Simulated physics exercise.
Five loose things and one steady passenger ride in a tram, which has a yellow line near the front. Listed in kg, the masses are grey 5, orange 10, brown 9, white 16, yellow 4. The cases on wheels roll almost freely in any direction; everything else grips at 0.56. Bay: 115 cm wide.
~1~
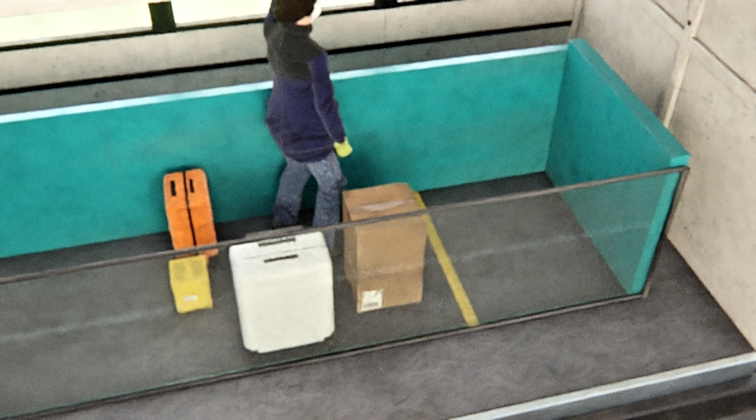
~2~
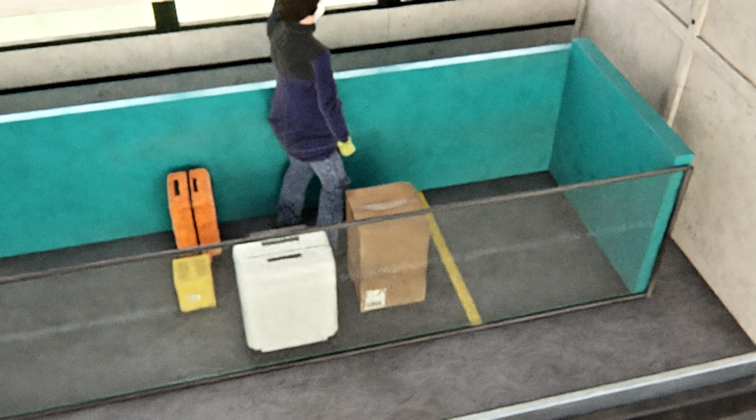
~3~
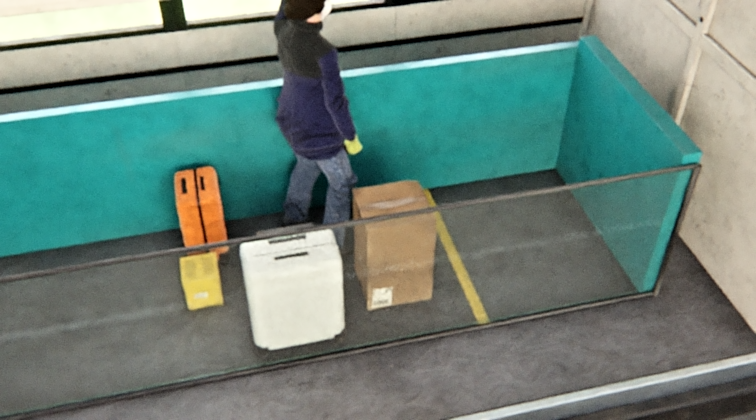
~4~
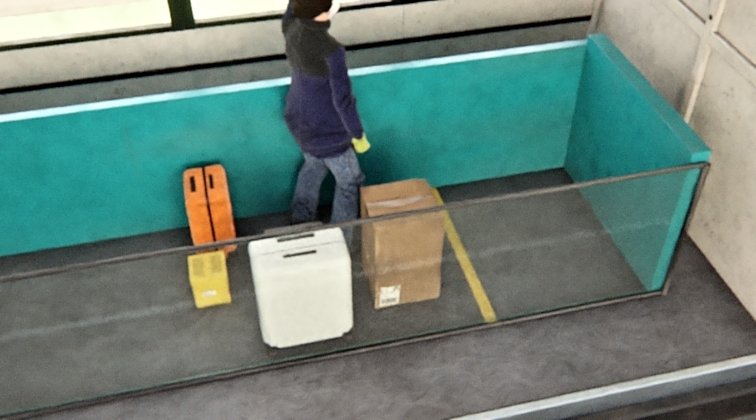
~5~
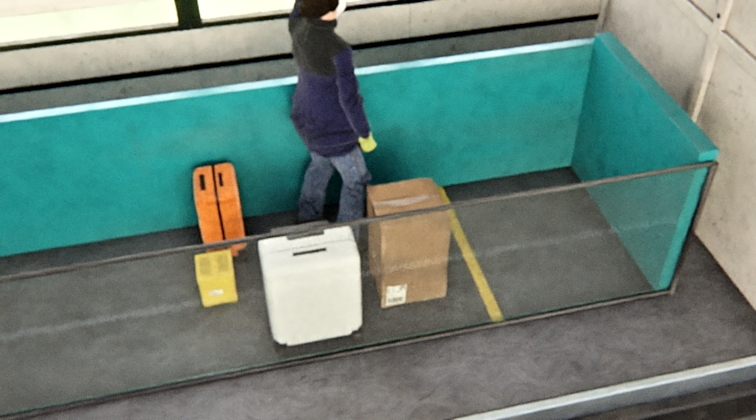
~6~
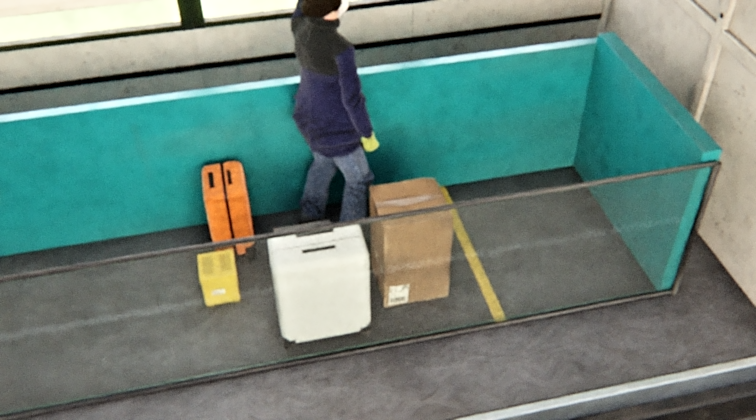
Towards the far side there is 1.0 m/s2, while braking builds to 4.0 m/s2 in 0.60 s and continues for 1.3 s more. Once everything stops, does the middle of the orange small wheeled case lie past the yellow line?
No.
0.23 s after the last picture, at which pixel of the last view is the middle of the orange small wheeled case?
Somewhere around pixel (260, 203) of the last picture.
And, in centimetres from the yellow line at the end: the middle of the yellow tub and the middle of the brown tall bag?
Yellow tub 140 short, brown tall bag 70 past.
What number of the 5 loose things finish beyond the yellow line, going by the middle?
The tally comes out at 2.
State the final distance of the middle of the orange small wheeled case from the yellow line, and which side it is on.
It comes to rest close to 85 cm short of it.
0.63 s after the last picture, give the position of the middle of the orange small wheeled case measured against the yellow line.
Around 85 cm shy of the mark.
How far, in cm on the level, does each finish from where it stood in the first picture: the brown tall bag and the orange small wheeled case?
The brown tall bag ends 110 away and the orange small wheeled case 50.
Then, 0.23 s after the last picture the orange small wheeled case is 114 cm short of the yellow line, tilted 0°, near (260, 203) in the last picture's view; the yellow tub 142 cm short of the yellow line, tilted 0°.
Then, 0.63 s after the last picture the orange small wheeled case is 85 cm short of the yellow line, tilted 0°, near (313, 209) in the last picture's view.
Then, 1.13 s after the last picture the orange small wheeled case is 85 cm short of the yellow line, tilted 0°, near (313, 209) in the last picture's view.
At rest, grey carton stops short of the yellow line; orange small wheeled case stops short of the yellow line; brown tall bag crosses the yellow line; white big wheeled case crosses the yellow line; yellow tub stops short of the yellow line.
